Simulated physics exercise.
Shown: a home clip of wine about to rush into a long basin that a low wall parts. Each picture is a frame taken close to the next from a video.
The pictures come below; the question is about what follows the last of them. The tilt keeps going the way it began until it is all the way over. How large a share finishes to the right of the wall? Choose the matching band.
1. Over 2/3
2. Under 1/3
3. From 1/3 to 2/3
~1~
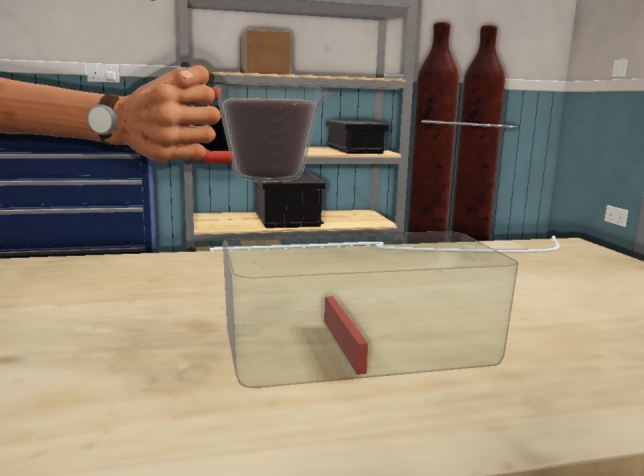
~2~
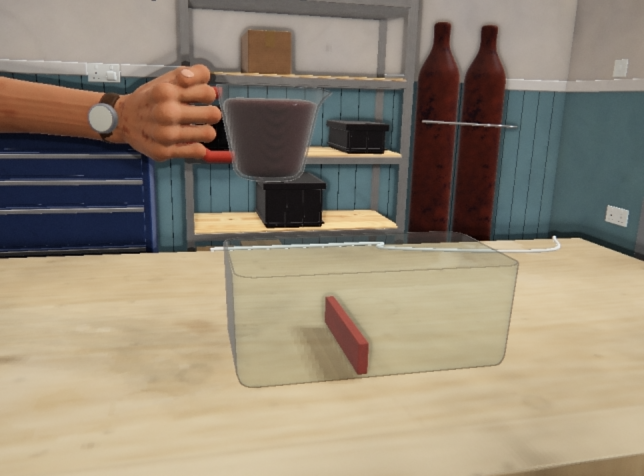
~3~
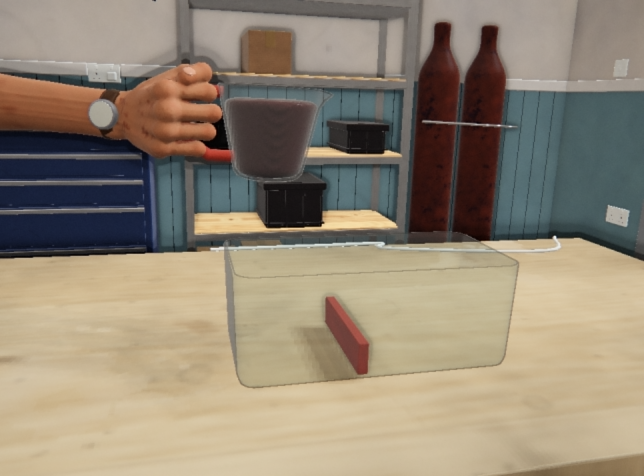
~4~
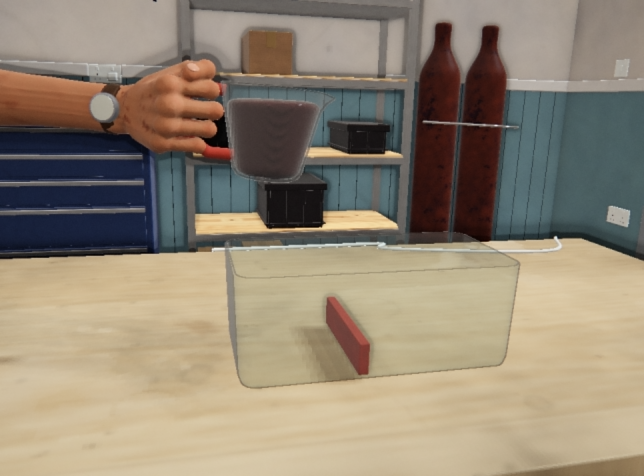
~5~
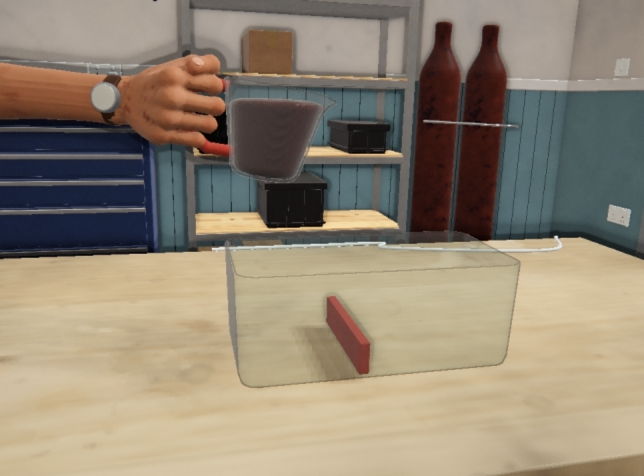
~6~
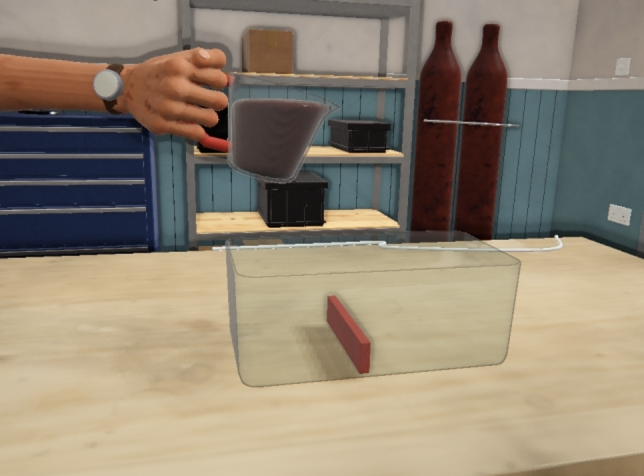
Over 2/3 (1).
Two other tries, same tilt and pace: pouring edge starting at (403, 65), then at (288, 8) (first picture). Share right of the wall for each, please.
It comes to 90 % the first time and 65 % the second.
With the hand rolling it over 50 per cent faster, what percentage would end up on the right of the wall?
Near 85 in a hundred.
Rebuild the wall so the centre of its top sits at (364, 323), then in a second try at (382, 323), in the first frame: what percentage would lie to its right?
It would come to roughly 75 per cent the first time and roughly 40 per cent the second.
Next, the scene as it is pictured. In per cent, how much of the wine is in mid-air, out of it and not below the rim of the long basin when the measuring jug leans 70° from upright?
It works out to about 25 percent.
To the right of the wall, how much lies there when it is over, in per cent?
Close to 85 per cent.
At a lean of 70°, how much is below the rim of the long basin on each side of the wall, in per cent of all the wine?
Left side 0 in a hundred, right side 20 in a hundred.
A moment on, the measuring jug is tipped part way and 58 per cent is still to pour, 0 is left of the wall and 18 right of it.
Next, the measuring jug is tipped right over and 4 per cent is still to pour, 6 is left of the wall and 82 right of it.
Then the measuring jug is tipped right over and 0 per cent is still to pour, 13 is left of the wall and 87 right of it.
Later the measuring jug is tipped right over and 0 per cent is still to pour, 13 is left of the wall and 87 right of it.
In the end 13 per cent lies left of the wall, 87 right of it and 1 outside.
